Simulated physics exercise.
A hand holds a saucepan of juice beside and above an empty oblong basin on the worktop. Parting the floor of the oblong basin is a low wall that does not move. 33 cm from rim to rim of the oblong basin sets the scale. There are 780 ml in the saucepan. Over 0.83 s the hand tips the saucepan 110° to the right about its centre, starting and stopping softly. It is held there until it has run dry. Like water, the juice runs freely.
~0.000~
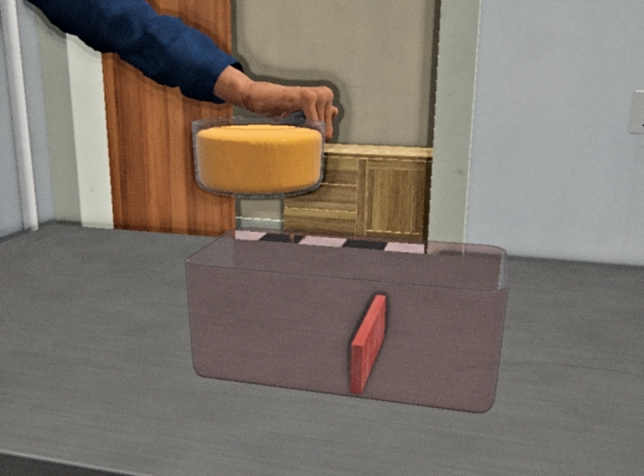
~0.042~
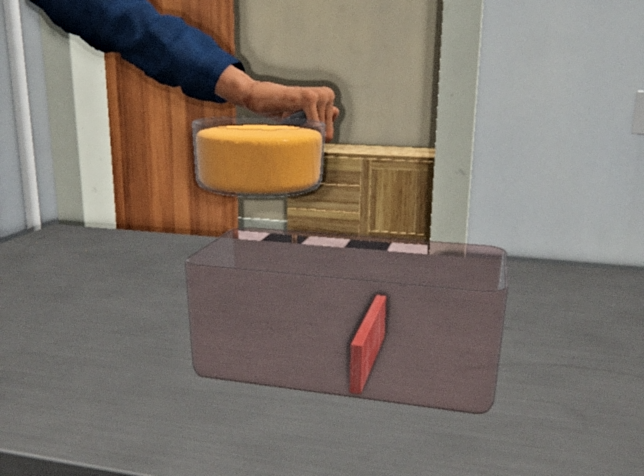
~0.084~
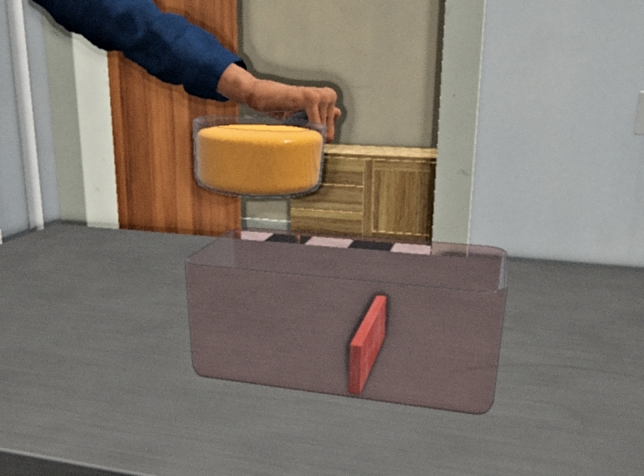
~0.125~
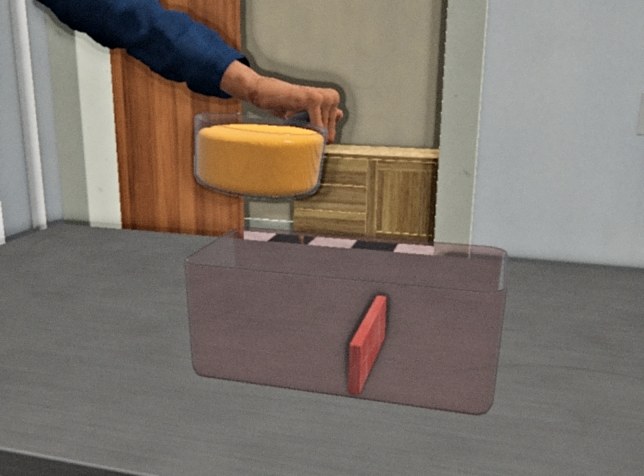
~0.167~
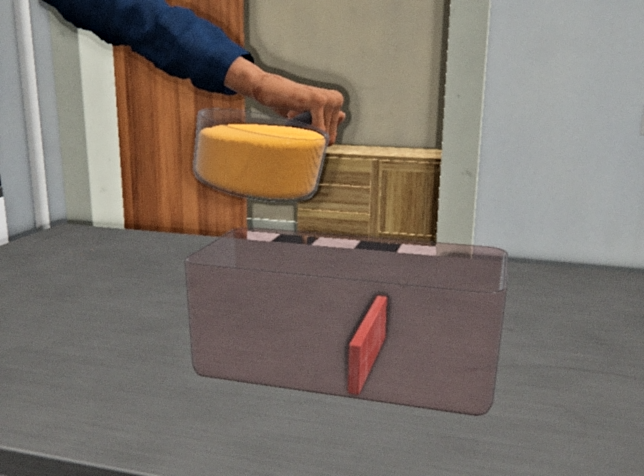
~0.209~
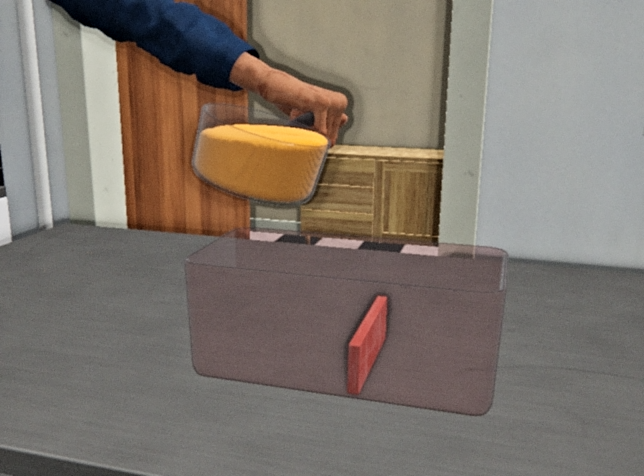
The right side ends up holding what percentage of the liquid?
About 46 in every hundred parts.
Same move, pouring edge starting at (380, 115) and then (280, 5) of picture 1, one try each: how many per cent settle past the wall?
Try 1: Approx. 90 %; try 2: Approx. 30 %.
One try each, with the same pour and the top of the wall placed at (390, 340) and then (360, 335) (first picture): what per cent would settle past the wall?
Try 1: 30 %; try 2: 60 %.
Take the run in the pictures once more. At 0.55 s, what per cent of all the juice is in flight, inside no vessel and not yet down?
At that moment, about 34 percent.
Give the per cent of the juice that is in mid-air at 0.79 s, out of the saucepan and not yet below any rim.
Around 4 percent of it is airborne.
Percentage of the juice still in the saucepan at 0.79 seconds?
About 4 % is still there.
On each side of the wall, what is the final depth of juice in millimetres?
16 mm left, 18 mm right.
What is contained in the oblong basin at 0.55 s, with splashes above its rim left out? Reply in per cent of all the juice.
At that time the basin holds about 28 per cent of the liquid.
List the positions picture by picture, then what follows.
Tilt 0°; pouring edge (322, 127); surface from (203, 130) to (321, 135); the oblong basin's rim runs from (211, 245) to (506, 269); the wall's top is at (370, 319), in the first frame.
Tilt 1°; pouring edge (322, 128); surface from (204, 130) to (321, 135), in the second frame.
Tilt 3°; pouring edge (323, 131); surface from (205, 130) to (322, 137), in the third frame.
Tilt 6°; pouring edge (324, 135); surface from (206, 129) to (323, 138), in the fourth frame.
Tilt 11°; pouring edge (325, 140); surface from (207, 130) to (325, 138), in the fifth frame.
Tilt 16°; pouring edge (326, 147); surface from (208, 130) to (328, 142); 1 per cent is over the edge, in the sixth frame.
Then, 0.55 s in, the tilt is 81° and 37 per cent is still to pour, 9 is left of the wall and 19 right of it.
Then, 0.79 s in, the tilt is 109° and 4 per cent is still to pour, 46 is left of the wall and 46 right of it.
Then, 1.05 s in, the tilt is 110° and 0 per cent is still to pour, 53 is left of the wall and 46 right of it.
Then, 1.33 s in, the tilt is 110° and 0 per cent is still to pour, 53 is left of the wall and 46 right of it.
Finally, 53 per cent lies left of the wall, 46 right of it and 1 outside.
